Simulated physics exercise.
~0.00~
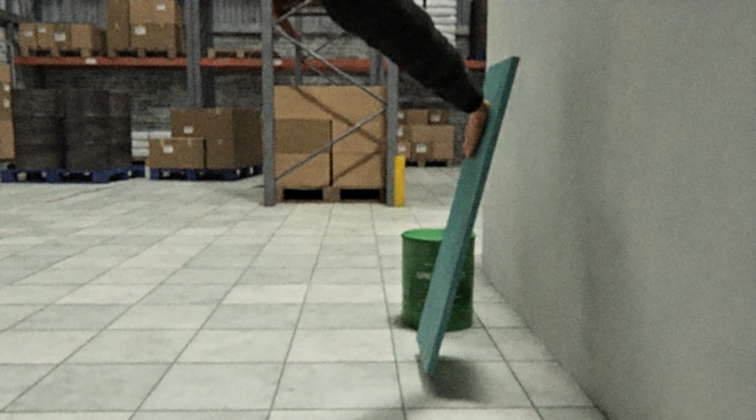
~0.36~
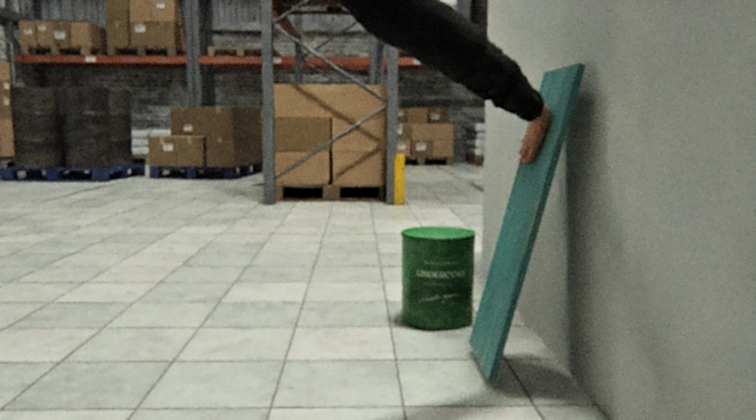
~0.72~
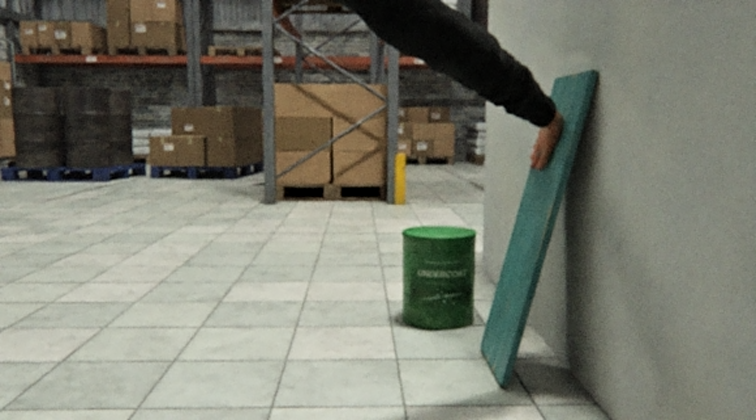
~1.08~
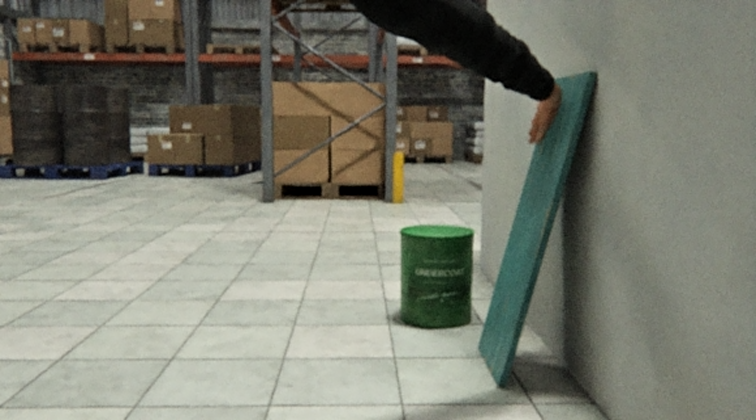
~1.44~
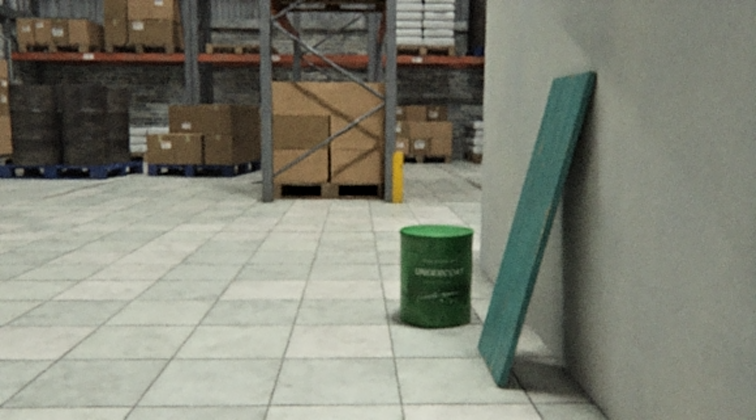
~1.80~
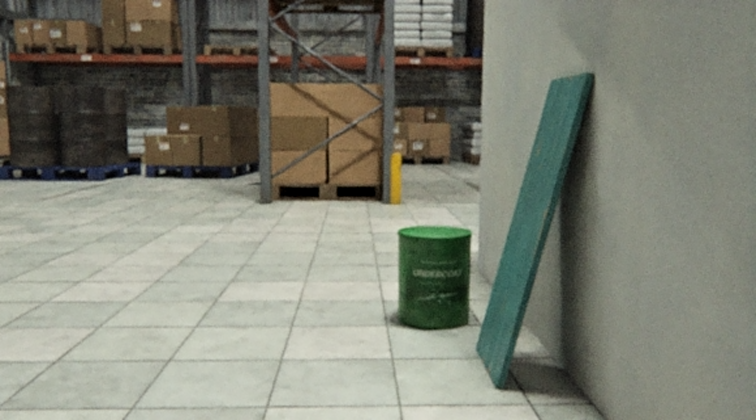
A dark-sleeved arm reaches in from the top, its hand holding a turquoise board upright at a tilt near a bare grey wall on the right. The slightly swaying view looks across a pale tiled warehouse floor, with a green pail left of the board and shelving, boxes and dark drums behind. The hand moves the board right, past the pail, and sets it leaning against the wall. Then the hand lets go and draws back out of view. The board holds its lean without sliding, and the pail stays in place beside it.
